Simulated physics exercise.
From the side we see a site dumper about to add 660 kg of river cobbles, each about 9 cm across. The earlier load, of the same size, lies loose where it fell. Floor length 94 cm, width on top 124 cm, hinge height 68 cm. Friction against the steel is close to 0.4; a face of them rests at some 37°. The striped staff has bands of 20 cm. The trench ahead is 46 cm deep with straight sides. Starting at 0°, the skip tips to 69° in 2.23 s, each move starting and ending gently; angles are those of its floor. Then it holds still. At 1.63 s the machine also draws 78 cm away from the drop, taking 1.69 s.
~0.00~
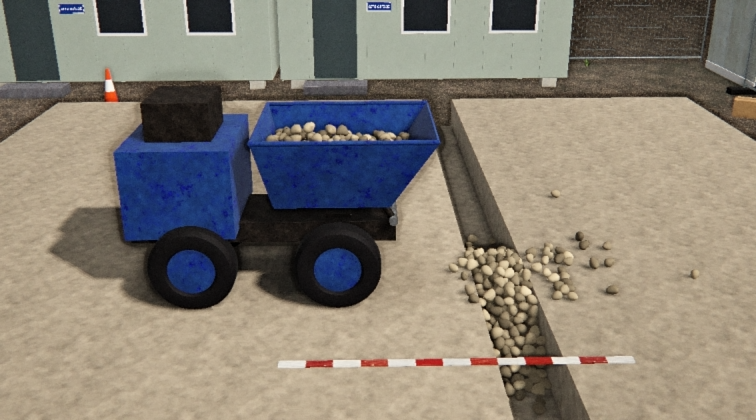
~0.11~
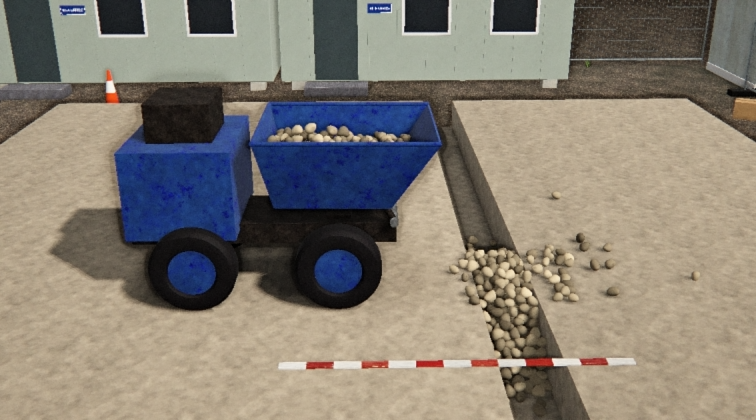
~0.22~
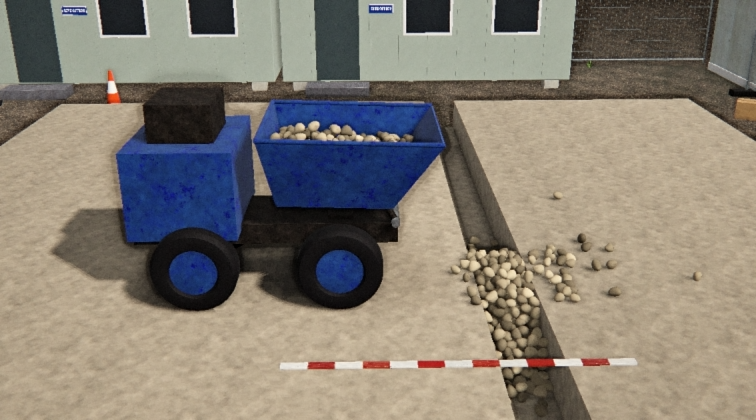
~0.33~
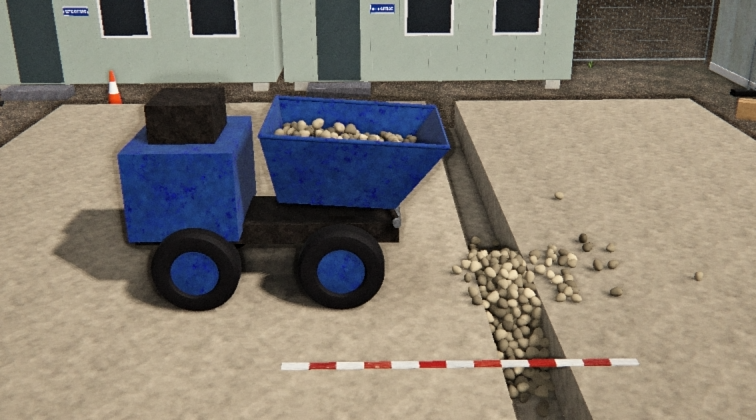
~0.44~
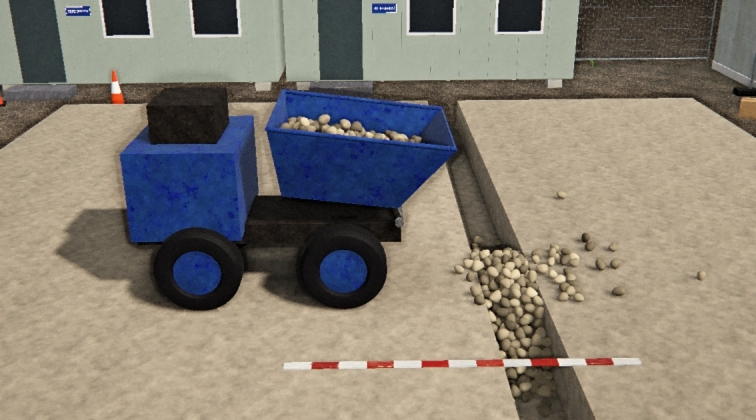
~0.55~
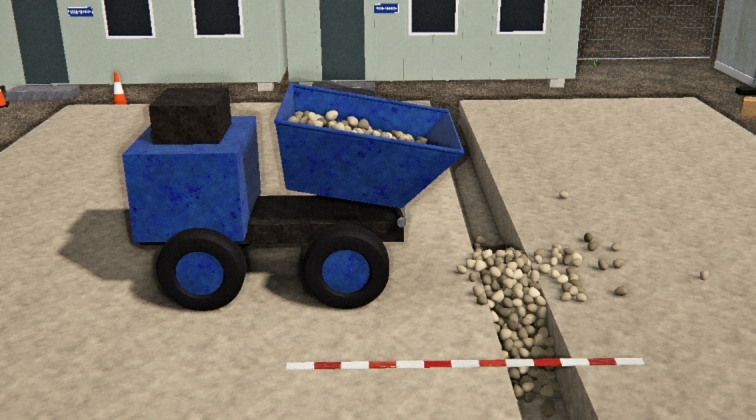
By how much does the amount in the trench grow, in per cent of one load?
About 31 per cent.
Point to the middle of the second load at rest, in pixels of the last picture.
Around (466, 268).
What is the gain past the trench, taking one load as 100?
About 15 per cent.
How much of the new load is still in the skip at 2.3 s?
It holds some 65 per cent.
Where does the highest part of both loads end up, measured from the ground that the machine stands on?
Some 32 cm above that level.
After 1.7 s the floor is at 58°; in per cent of one load, 100 in the skip, 1 short of the trench, 94 in the trench, 5 past the trench; the foremost stones are at (611, 251).
After 2.3 s the floor is at 69°; in per cent of one load, 66 in the skip, 5 short of the trench, 117 in the trench, 12 past the trench; the foremost stones are at (611, 251).
After 3.8 s the floor is at 69°; in per cent of one load, 22 in the skip, 35 short of the trench, 125 in the trench, 18 past the trench; the foremost stones are at (636, 255).
After 6.5 s the floor is at 69°; in per cent of one load, 0 in the skip, 57 short of the trench, 125 in the trench, 18 past the trench; the foremost stones are at (636, 255). Net gain in the trench, 31.
